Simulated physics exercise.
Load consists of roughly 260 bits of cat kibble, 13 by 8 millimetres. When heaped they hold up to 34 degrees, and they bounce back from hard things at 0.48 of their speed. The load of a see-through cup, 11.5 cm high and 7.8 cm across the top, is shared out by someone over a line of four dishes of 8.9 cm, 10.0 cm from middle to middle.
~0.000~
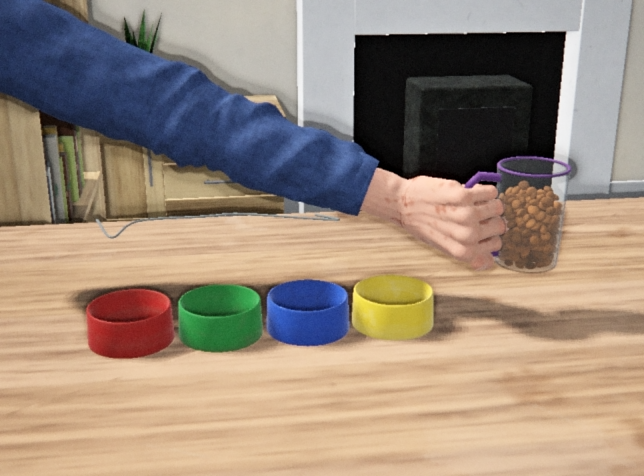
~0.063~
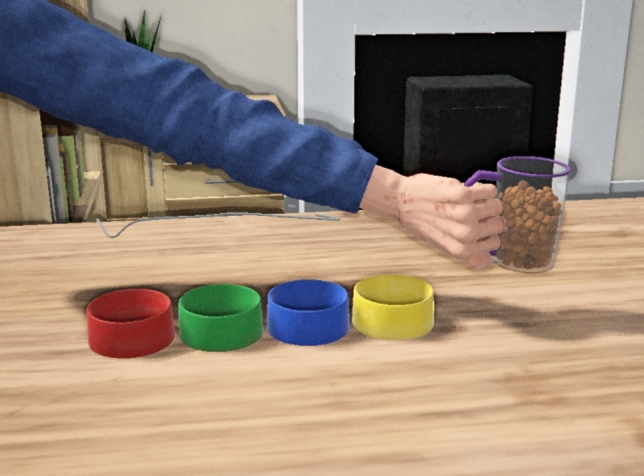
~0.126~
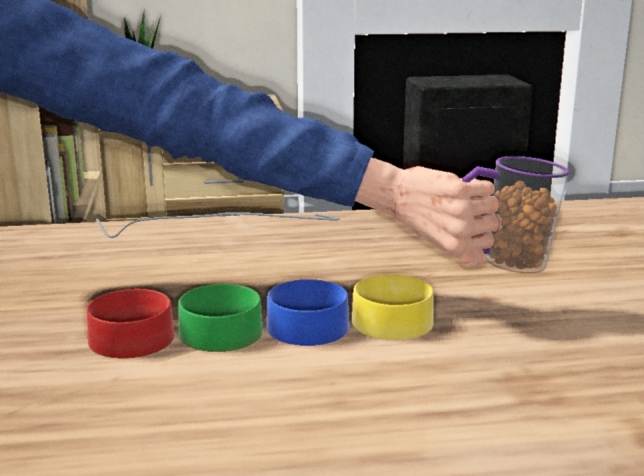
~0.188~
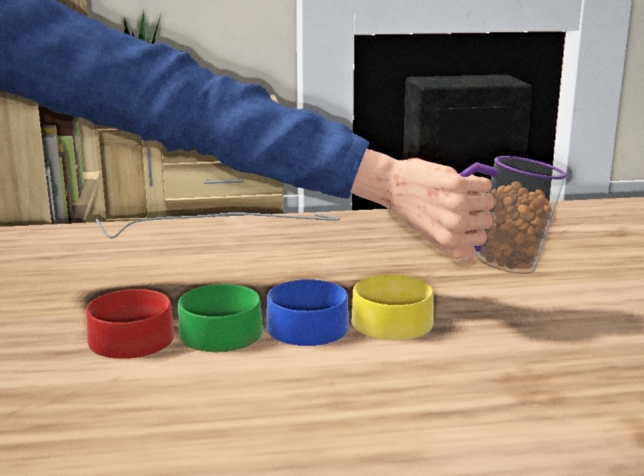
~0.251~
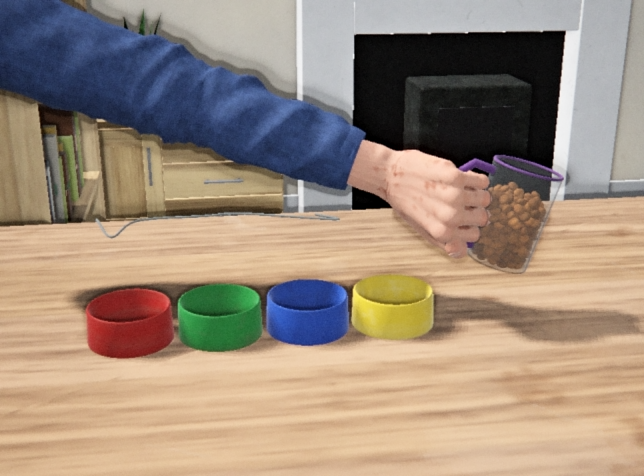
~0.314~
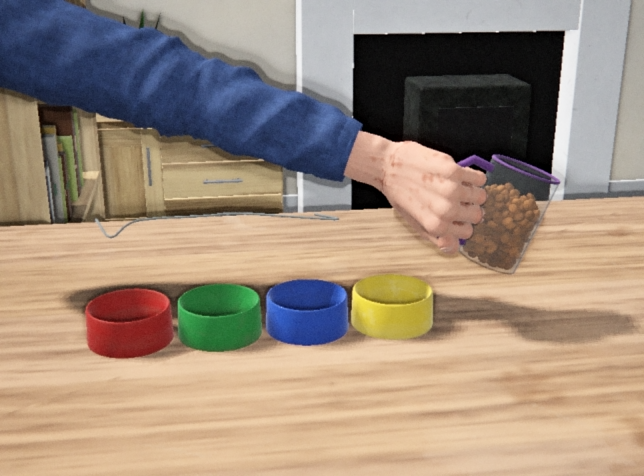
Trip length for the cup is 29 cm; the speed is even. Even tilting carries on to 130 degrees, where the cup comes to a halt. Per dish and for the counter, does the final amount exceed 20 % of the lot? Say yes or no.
Red: No, blue: No, green: No, yellow: Yes, counter: Yes.
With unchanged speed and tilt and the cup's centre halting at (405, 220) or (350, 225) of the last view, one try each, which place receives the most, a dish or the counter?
Try 1 - counter; try 2 - yellow.
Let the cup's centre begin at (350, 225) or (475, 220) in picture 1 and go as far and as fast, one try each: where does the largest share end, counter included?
Try 1 - green; try 2 - yellow.
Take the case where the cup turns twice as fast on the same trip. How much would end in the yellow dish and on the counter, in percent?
The yellow dish 0, the counter 100.
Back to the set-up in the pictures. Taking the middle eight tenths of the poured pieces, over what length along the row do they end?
Length: Approx. 12 cm.
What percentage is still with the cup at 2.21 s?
About 0 per cent.
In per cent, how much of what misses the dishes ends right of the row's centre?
Share: About 100 in a hundred.
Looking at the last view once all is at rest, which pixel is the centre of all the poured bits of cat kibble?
Centre at rest: Approx. (407, 307) px.
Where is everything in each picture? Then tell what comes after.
Cup at (530, 215), tilt 0 degrees, lip at (567, 166), moved 0.0 cm; middle of the pieces at (527, 225); yellow dish at (393, 291); blue dish at (308, 296); green dish at (220, 301); red dish at (129, 306), in the first picture.
Cup at (529, 215), tilt 1 degrees, lip at (567, 166), moved 0.2 cm; middle of the pieces at (526, 225), in the second picture.
Cup at (524, 215), tilt 5 degrees, lip at (565, 169), moved 0.7 cm; middle of the pieces at (521, 225), in the third picture.
Cup at (518, 215), tilt 10 degrees, lip at (562, 172), moved 1.4 cm; middle of the pieces at (514, 225), in the fourth picture.
Cup at (512, 215), tilt 15 degrees, lip at (560, 175), moved 2.0 cm; middle of the pieces at (507, 225), in the fifth picture.
Cup at (506, 215), tilt 20 degrees, lip at (556, 179), moved 2.7 cm; middle of the pieces at (501, 225); yellow dish at (393, 290); blue dish at (307, 295); green dish at (219, 300); red dish at (128, 306). Its pace works out near 80 degrees a second; the hand travels 11 cm a second, in the sixth picture.
After 1.45 s, tilt 109 degrees; cup holds 90 %.
After 2.21 s, tilt 130 degrees; cup holds 0 %, yellow 65 %.
After 2.99 s, tilt 130 degrees; cup holds 0 %, yellow 65 %.
In the end, at 3.3 s, red 0 %, blue 0 %, green 0 %, yellow 65 %, counter 35 %.
